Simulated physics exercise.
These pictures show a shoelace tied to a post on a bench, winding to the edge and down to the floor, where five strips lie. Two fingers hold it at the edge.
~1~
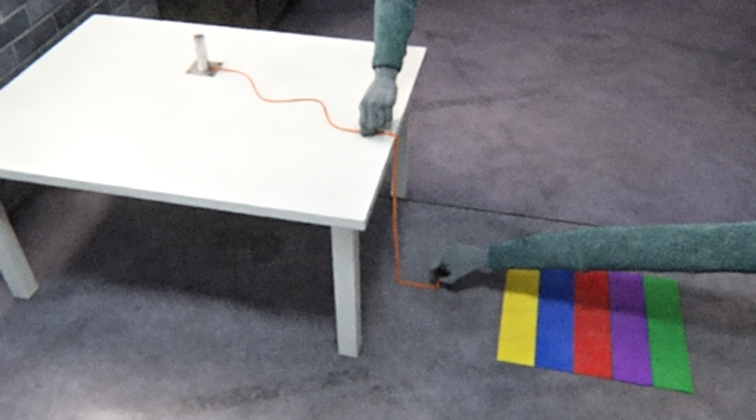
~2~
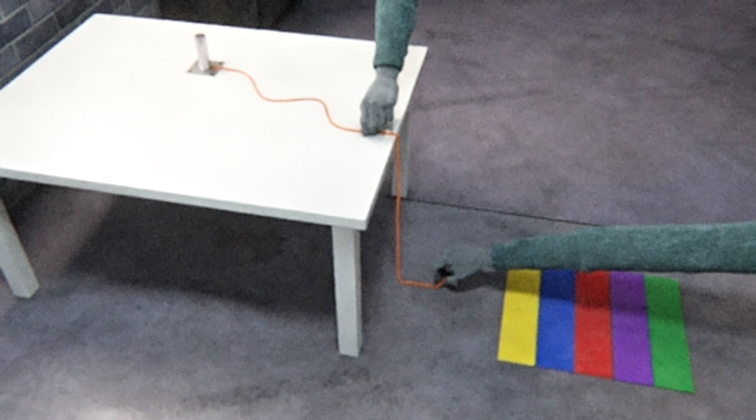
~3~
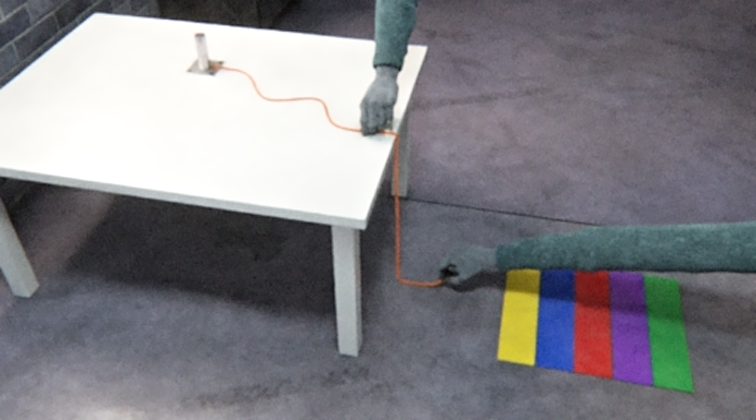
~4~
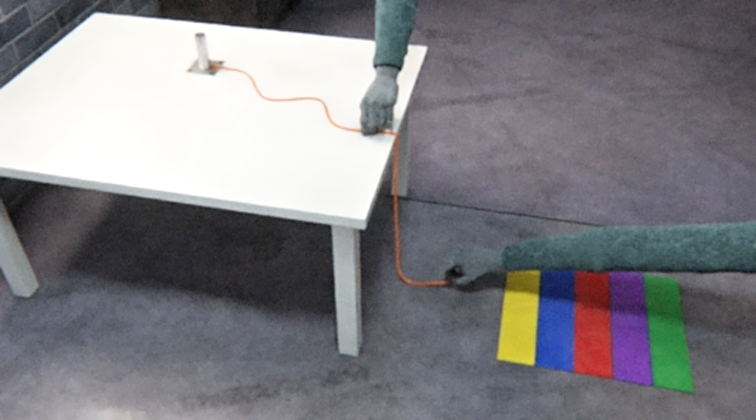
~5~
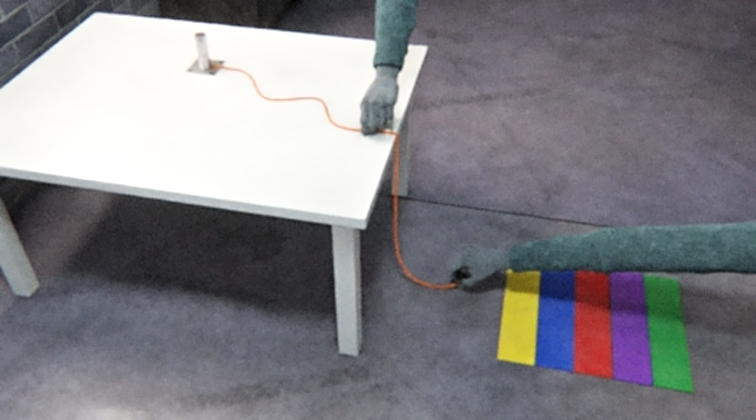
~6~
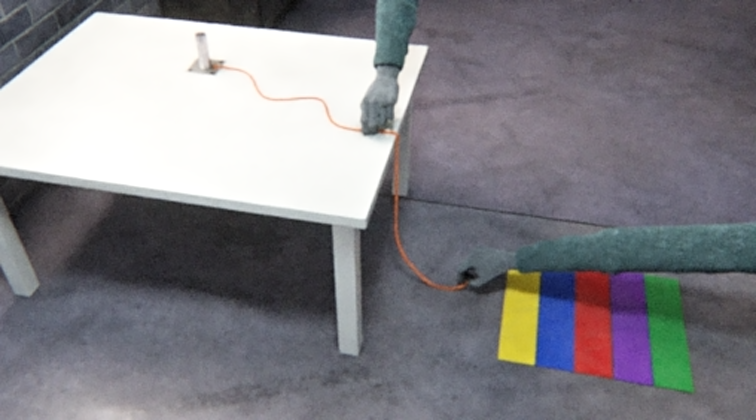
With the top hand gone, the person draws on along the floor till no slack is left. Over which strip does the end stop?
The red one.
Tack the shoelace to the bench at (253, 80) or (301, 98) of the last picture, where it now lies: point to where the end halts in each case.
The places are (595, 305) and (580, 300).
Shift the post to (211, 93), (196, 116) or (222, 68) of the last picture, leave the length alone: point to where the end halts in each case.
Try by try, around (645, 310), (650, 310) and (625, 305).
Soon after, end near (538, 293); over yellow.
After that, end near (579, 300); over red.
At the stop, end near (603, 304); over red. It halts on the red strip.
